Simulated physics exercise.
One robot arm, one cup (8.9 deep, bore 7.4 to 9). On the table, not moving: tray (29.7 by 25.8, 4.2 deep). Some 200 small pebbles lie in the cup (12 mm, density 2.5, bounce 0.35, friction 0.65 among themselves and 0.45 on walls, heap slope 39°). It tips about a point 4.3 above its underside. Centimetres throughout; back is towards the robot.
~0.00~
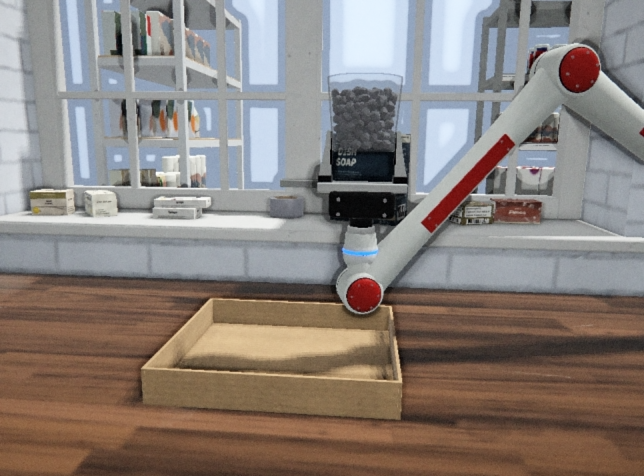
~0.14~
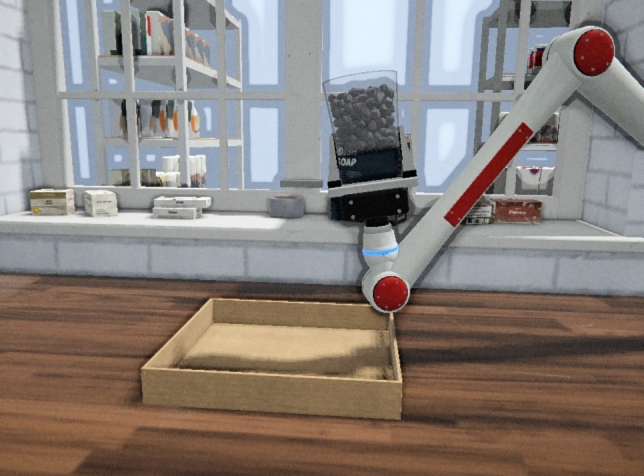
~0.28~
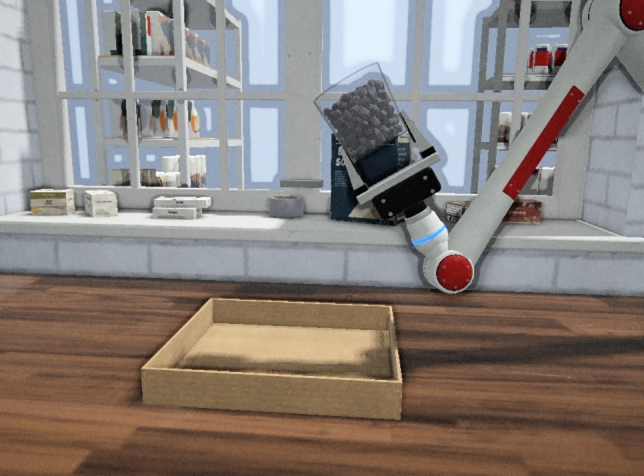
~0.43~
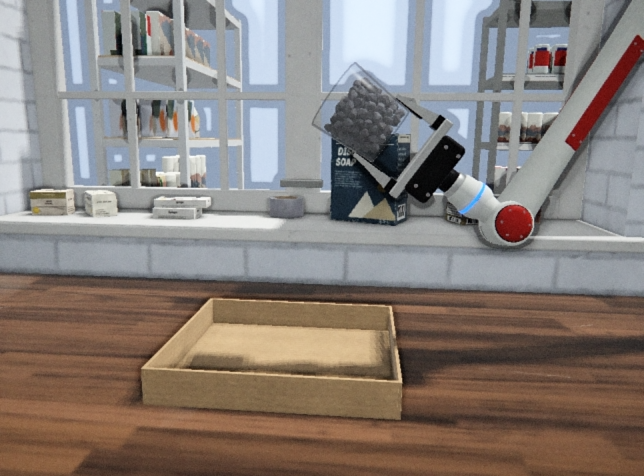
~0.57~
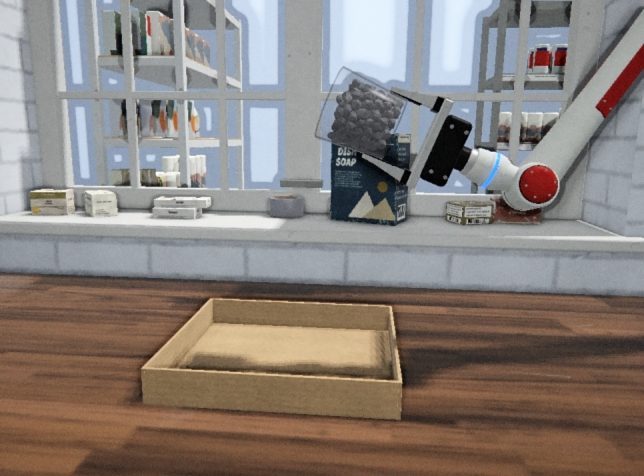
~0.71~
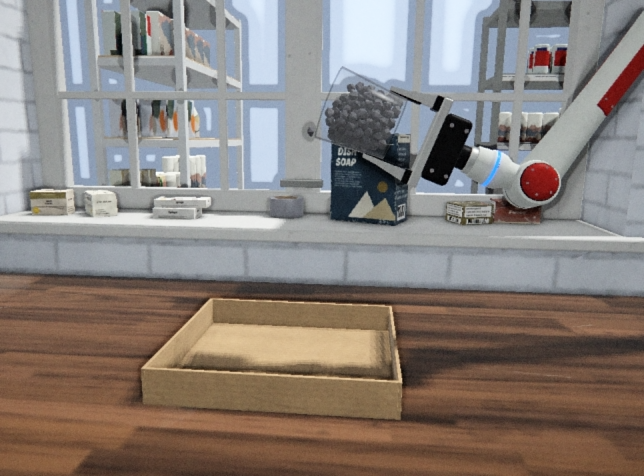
On a wooden table by a window, a white-and-red robot arm tilting a clear cup of dark pebbles leftward above a shallow box.
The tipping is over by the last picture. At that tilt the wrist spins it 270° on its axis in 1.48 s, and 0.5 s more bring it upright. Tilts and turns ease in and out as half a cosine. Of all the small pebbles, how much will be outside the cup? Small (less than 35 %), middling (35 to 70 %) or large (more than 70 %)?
A small share, less than 35 %, ends outside the cup.
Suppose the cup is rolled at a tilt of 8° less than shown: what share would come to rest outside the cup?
In that case some 0 per cent.
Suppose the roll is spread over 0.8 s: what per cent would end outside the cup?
Then about 10 per cent.
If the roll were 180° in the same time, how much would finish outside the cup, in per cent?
It would be near 10 per cent.
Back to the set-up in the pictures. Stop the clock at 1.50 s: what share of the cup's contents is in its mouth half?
Some 45 per cent.
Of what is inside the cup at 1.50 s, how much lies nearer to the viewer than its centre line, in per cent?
About 60 per cent.
After 1.50 s, tipped 69°, highest piece 38 above the table; 197 in the cup, 4 in the tray, 3 in flight or on a rim.
After 2.29 s, tipped 62°, highest piece 37 above the table; 184 in the cup, 19 in the tray, 1 in flight or on a rim.
After 2.89 s, upright, highest piece 39 above the table; 184 in the cup, 20 in the tray.
After 3.59 s, upright, highest piece 39 above the table; 184 in the cup, 20 in the tray.
In the end, 184 in the cup, 20 in the tray. That is 10 % outside the cup.
